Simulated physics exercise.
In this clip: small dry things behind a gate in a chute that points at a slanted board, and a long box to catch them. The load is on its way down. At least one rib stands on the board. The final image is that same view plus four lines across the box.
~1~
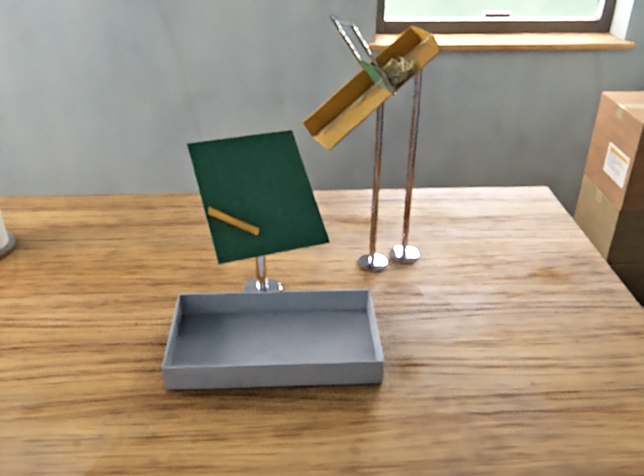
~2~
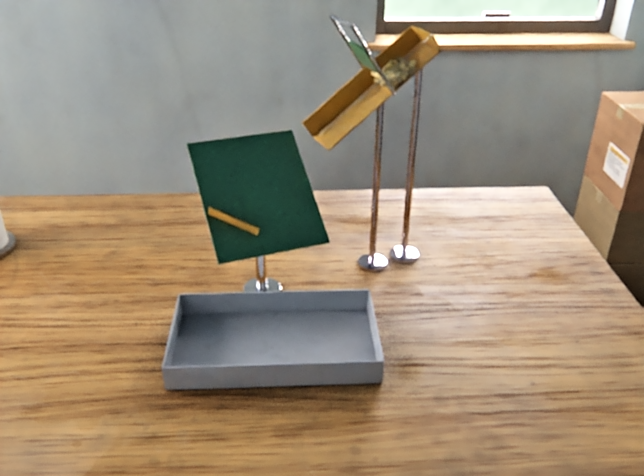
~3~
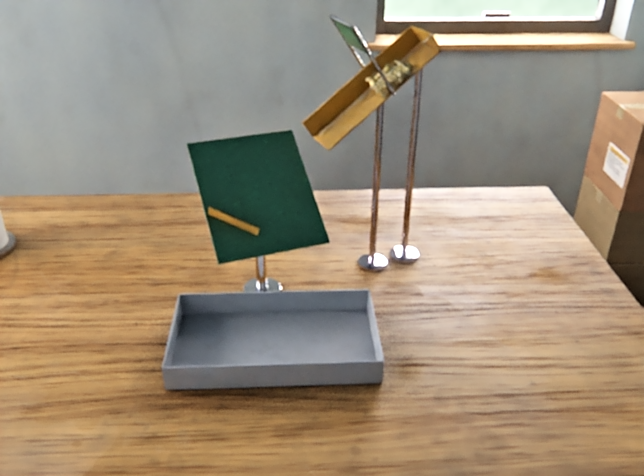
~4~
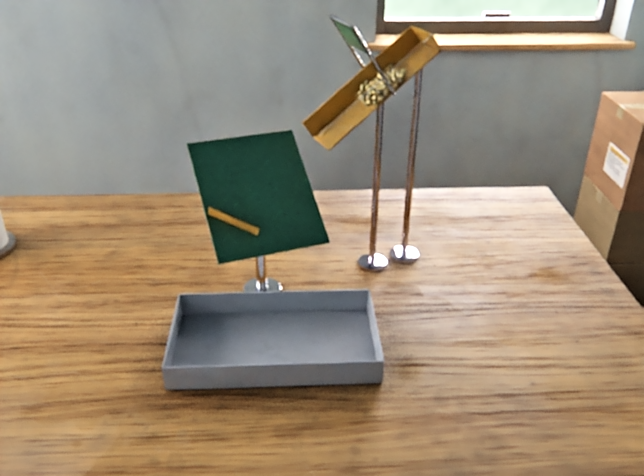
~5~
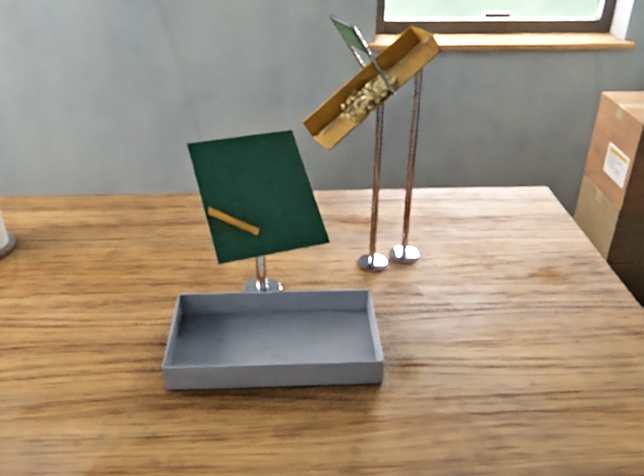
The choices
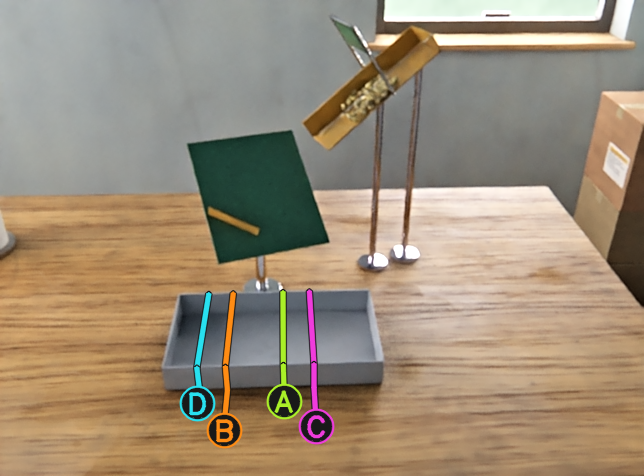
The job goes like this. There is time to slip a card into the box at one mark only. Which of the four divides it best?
I would pick line A.
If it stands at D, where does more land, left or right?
More lands on the right.
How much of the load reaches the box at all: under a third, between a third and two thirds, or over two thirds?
About that: Over two thirds.
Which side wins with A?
More lands on the right.
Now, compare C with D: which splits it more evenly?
C.
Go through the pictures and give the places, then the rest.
In the first picture, load behind the gate near (389, 73), soya beans; lip of the chute near (321, 144), sloping gently.
In the second picture, middle of the board near (258, 192), tilted fairly steeply; middle of its low edge near (276, 252); of its high edge near (241, 136).
In the third picture, front corners of the box near (163, 367) and (383, 361), empty; front of the load near (383, 95).
In the fourth picture, middle of the load near (378, 82); its front near (364, 101), close to a quarter of the way to the lip; rib from (209, 208) to (259, 230).
In the fifth picture, middle of the load near (370, 97); its front near (344, 115), close to half of the way to the lip.
On the marked copy, line A crosses the front rim at (283, 364); line B crosses the front rim at (225, 365); line C crosses the front rim at (313, 363); line D crosses the front rim at (196, 366).
With A, of what is caught, close to a third on the left of the divider, close to two thirds on the right.
With B, of what is caught, none at all on the left of the divider, the whole lot on the right.
With C, of what is caught, the bulk on the left of the divider, a small share on the right.
With D, of what is caught, none at all on the left of the divider, the whole lot on the right.
